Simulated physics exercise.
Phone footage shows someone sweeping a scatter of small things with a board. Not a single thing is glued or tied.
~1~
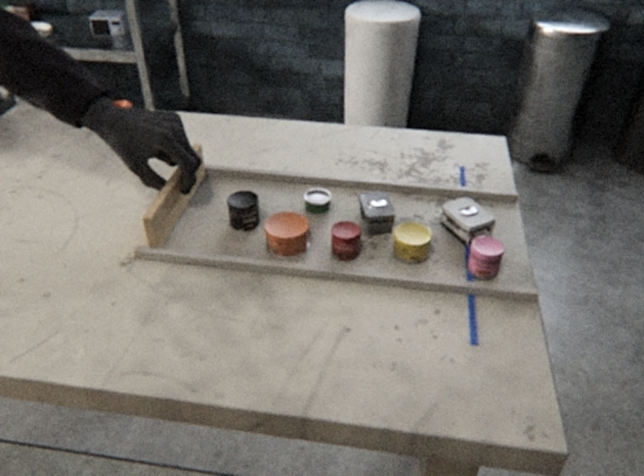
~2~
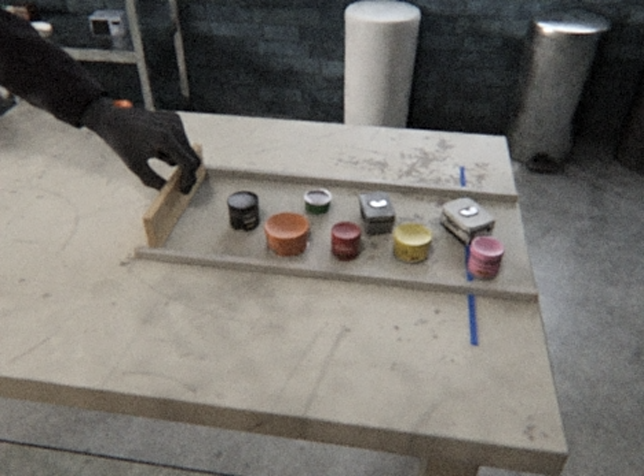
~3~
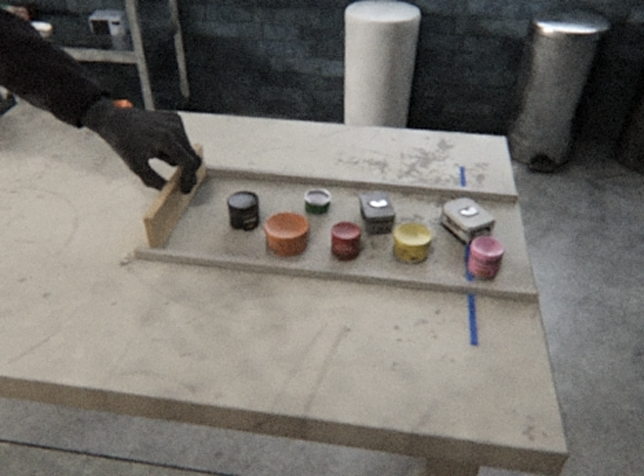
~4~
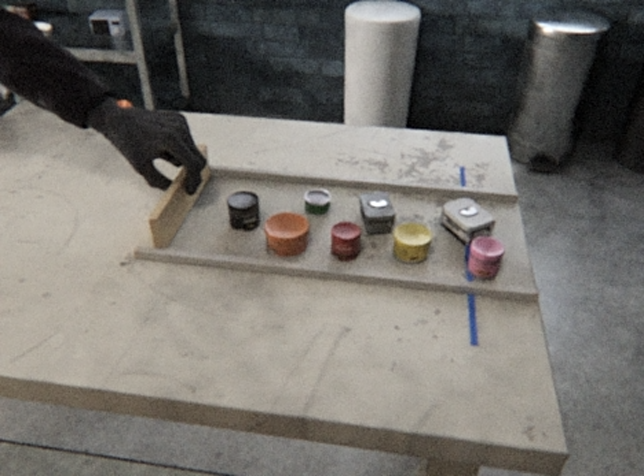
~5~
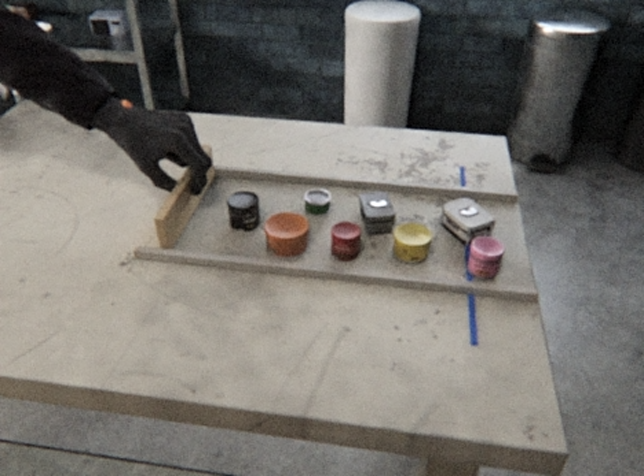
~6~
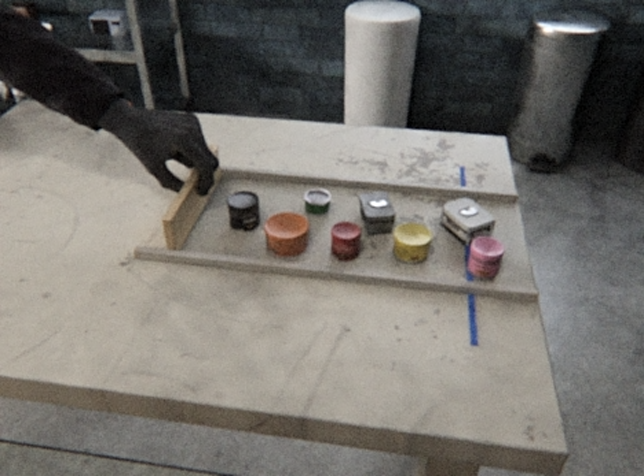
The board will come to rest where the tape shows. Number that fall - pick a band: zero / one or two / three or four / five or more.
Band: One or two.
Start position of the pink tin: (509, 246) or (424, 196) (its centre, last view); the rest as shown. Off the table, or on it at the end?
Taking the two places in turn: It fails to stay, then it doesn't drop.
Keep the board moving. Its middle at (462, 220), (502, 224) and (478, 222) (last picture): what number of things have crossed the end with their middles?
2; 5; 3.
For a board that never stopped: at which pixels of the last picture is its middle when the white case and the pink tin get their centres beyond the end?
When the white case crosses, the middle is near (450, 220); when the pink tin crosses, near (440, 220).
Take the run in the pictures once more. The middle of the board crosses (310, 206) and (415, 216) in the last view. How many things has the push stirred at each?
The count reaches 4 first and 8 second.
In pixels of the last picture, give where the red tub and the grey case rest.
The red tub comes to rest close to (533, 265), while the grey case rests close to (510, 218).
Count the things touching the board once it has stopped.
3 touch it.
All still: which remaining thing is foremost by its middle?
Answer: The red tub.
Early on, none off yet; pink tin at rest near (485, 258); white case at rest near (466, 221); yellow pot at rest near (412, 243).
Finally, the number that fall off is one or two; lost, white case and pink tin.
